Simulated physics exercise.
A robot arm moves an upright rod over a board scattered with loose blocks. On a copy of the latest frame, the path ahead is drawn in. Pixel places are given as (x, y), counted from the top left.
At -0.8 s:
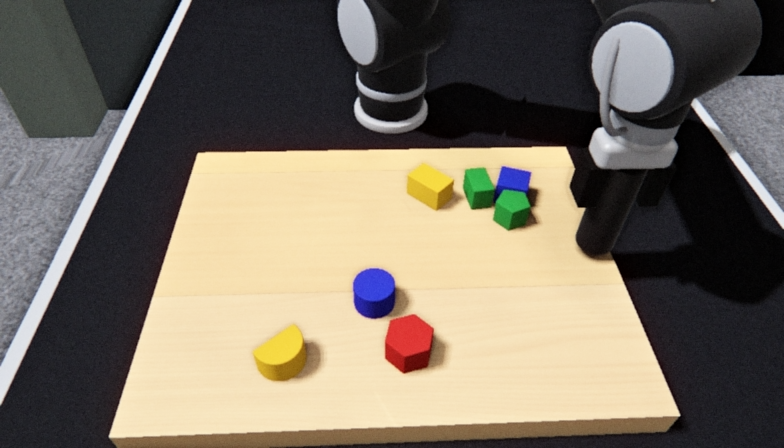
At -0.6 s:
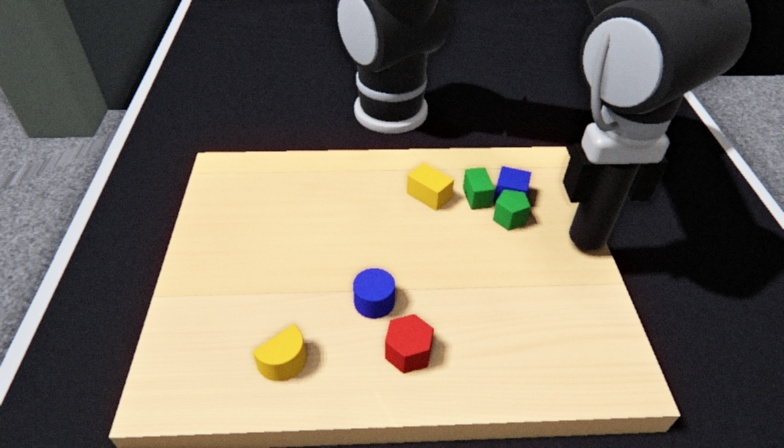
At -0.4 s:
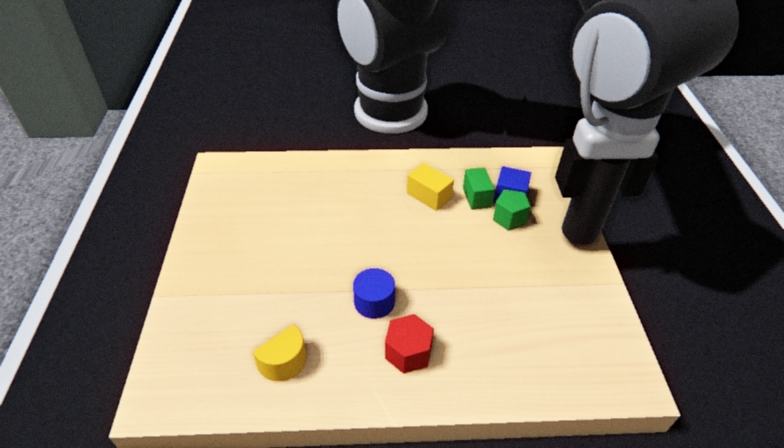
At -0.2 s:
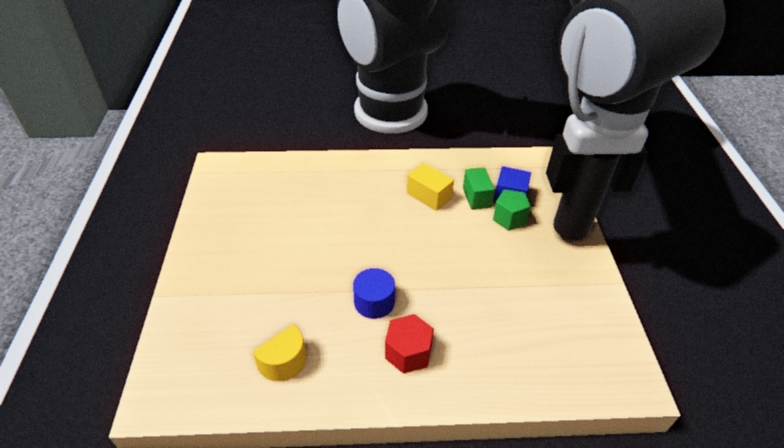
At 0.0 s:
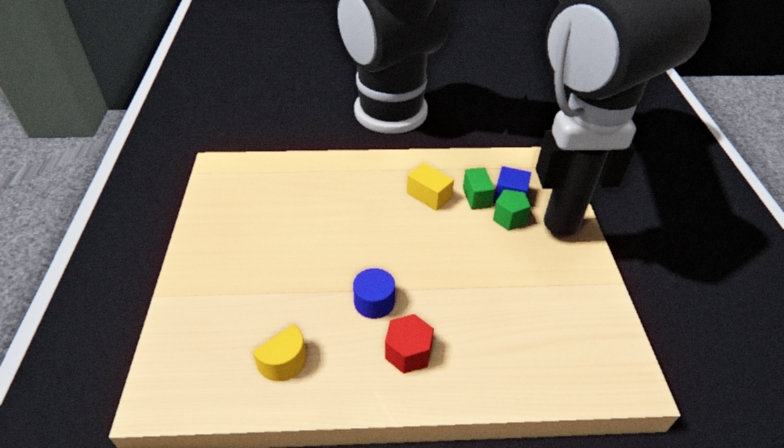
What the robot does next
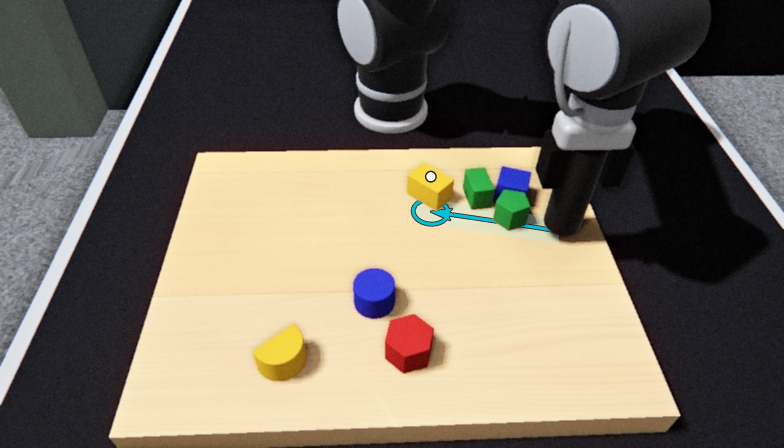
A dark robot arm with pale grey caps holds an upright black rod at the right edge of a light wooden board, seen from above at an angle. Yellow, green and blue blocks cluster near the board's far side, with a blue cylinder, a red hexagon and a yellow half-round piece nearer. The rod slides slowly a short way left toward the cluster, while the blocks and camera stay still.
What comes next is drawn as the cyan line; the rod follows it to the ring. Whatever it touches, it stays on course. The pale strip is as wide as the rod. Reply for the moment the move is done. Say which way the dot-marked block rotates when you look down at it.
I'd predict that, seen from above, the dot-marked block rotates counter-clockwise.
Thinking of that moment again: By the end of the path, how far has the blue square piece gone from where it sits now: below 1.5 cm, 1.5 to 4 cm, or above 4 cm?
Covers under 1.5 cm.
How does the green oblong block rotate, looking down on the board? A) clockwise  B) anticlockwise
That would be A.
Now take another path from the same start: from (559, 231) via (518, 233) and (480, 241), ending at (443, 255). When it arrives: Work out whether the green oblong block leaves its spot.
The result: It moves.
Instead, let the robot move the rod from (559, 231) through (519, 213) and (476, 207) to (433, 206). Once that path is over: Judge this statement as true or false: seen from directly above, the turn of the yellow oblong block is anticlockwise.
The claim holds.
Drawn move, straight from (559, 231) to (431, 212); the dot is on the yellow oblong block.
What follows on the original path. One third of the way, rod at (516, 217); green oblong block at (469, 171); green pentagonal block at (487, 192), turned 20° clockwise.
Two thirds of the way, rod at (473, 211); yellow oblong block at (420, 173), turned 15° anticlockwise; green oblong block at (459, 159), turned 25° clockwise; green pentagonal block at (456, 179), turned 80° clockwise.
At the end, rod at (431, 205); yellow oblong block at (405, 167), turned 40° anticlockwise; green oblong block at (458, 156), turned 45° clockwise; green pentagonal block at (441, 172), turned 105° clockwise; blue square piece still.
